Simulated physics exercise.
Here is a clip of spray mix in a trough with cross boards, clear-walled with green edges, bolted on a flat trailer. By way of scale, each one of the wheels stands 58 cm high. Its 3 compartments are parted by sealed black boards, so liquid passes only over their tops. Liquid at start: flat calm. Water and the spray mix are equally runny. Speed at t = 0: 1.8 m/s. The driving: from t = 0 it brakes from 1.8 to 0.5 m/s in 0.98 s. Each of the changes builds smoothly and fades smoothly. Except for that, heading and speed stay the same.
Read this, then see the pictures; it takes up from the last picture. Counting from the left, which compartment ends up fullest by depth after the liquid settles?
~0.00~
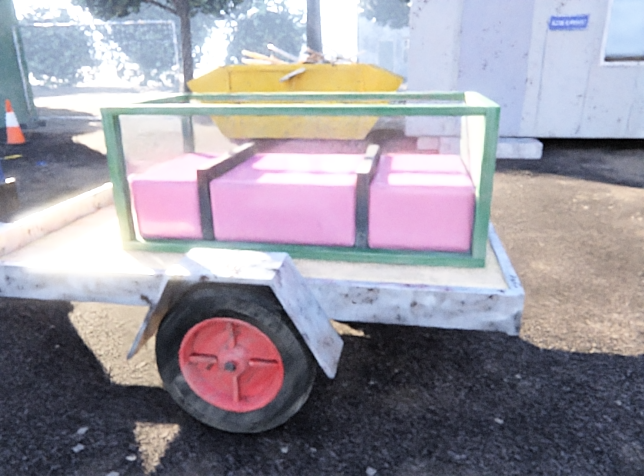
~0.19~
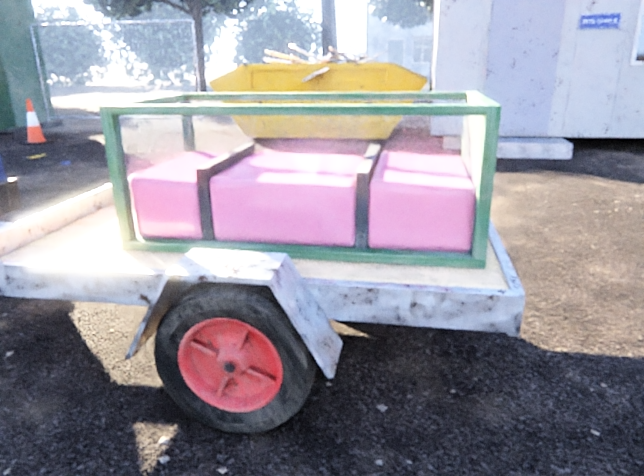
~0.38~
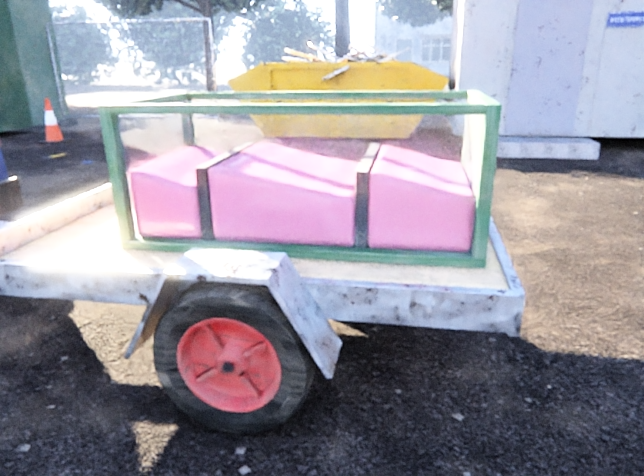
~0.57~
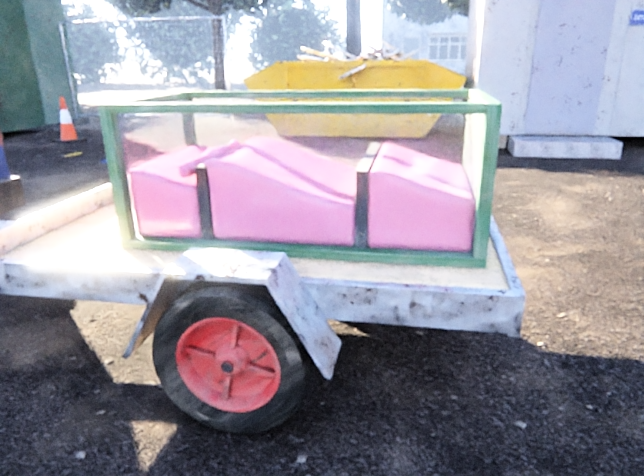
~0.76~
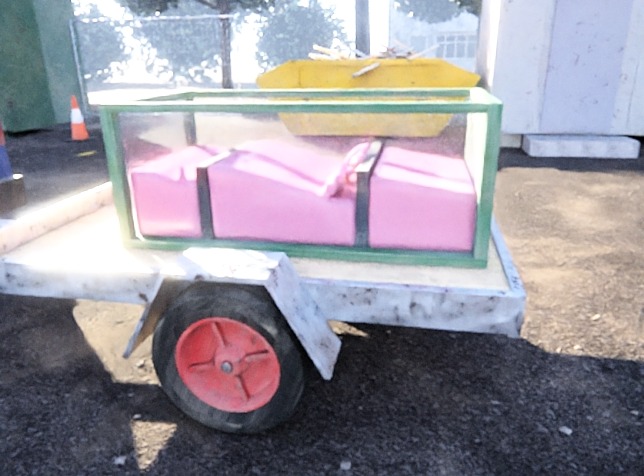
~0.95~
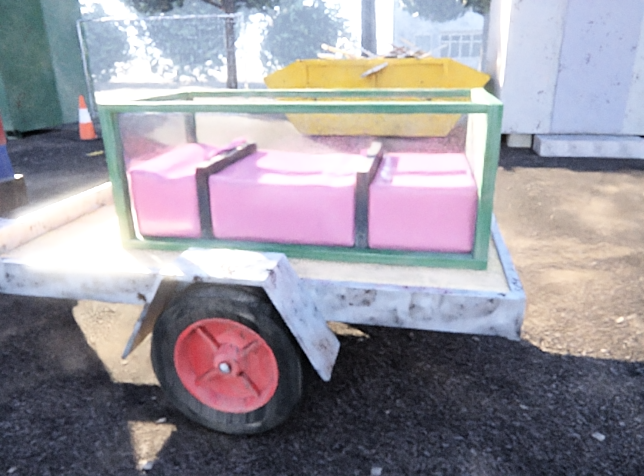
First.
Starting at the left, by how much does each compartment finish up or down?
In cm: 2 up, 1 down, 0.
After 1.25 s the compartments hold 28, 26, 26 cm, left to right.
After 1.75 s the compartments hold 28, 26, 26 cm, left to right.
After 2.15 s the compartments hold 28, 26, 26 cm, left to right.
After 3.96 s the compartments hold 28, 26, 26 cm, left to right.
